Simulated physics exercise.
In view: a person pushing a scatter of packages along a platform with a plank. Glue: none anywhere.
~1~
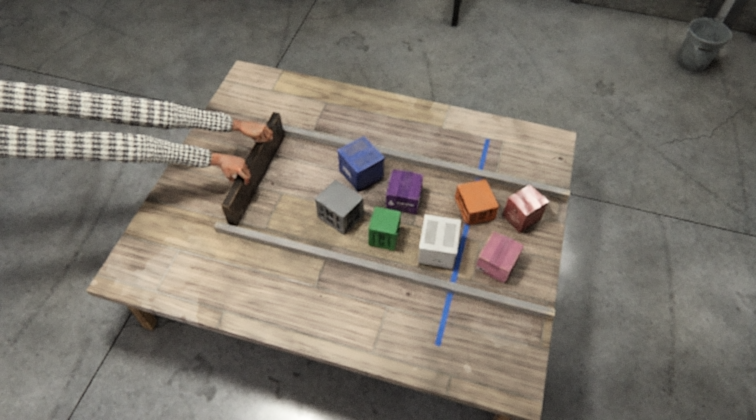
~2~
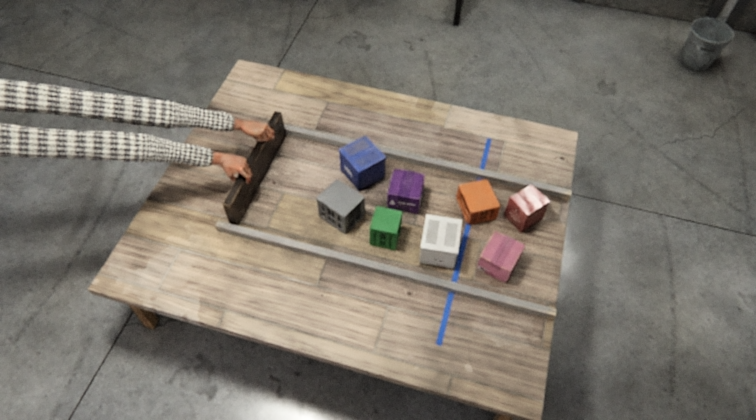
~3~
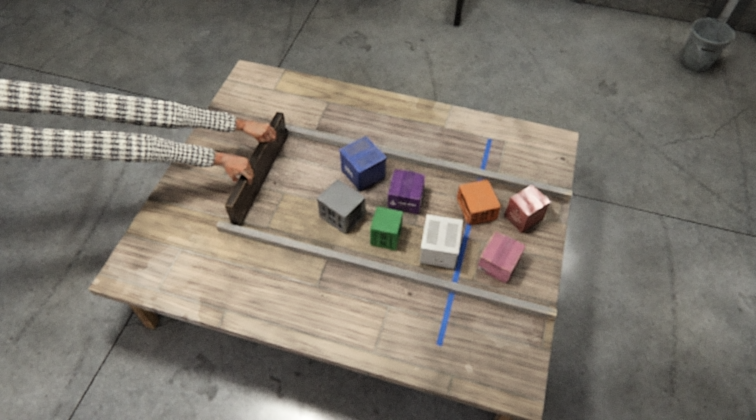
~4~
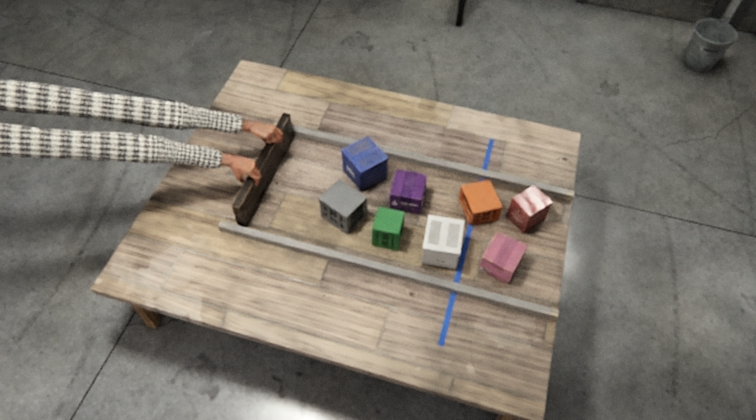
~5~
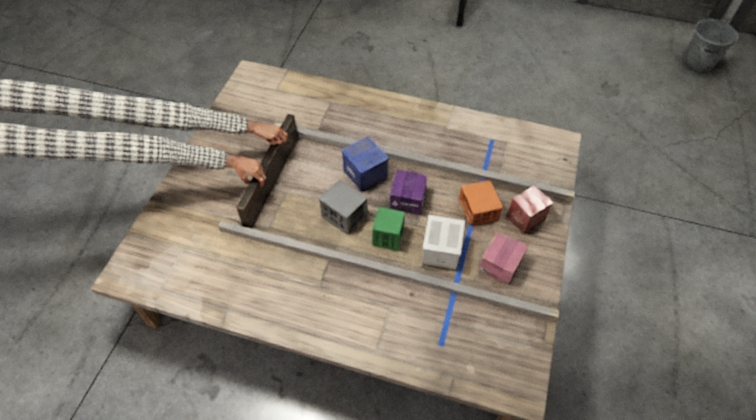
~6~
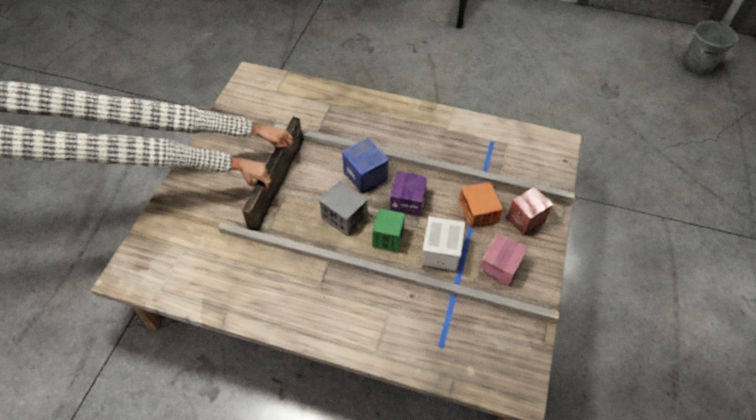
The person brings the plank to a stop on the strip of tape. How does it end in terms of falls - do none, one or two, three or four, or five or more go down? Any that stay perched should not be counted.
Only a pair or a lone one falls.
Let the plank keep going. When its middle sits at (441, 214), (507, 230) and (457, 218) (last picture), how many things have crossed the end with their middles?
0, 4, 1.
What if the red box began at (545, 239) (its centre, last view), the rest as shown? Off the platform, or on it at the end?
Observed: The red box keeps its spot.
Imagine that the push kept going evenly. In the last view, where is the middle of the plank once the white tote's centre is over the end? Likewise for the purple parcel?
Roughly at (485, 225) and roughly at (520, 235).
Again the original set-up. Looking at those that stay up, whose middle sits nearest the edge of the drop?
The white tote finishes nearest.
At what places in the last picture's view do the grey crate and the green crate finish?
They come to rest around (487, 241) and (516, 265).
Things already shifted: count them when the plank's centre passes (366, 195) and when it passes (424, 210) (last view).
Well, it's 4 at the first one and 8 at the second.
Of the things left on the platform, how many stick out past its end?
That comes to 1 of them.
Soon after, none off yet; red box at rest near (529, 211); pink box at rest near (503, 260); orange crate at rest near (480, 204).
After that, none off yet; red box at rest near (529, 211); pink box displaced a little near (510, 262); orange crate displaced a little near (487, 204).
In the end, the number that fall off is one or two; gone, pink box and red box.
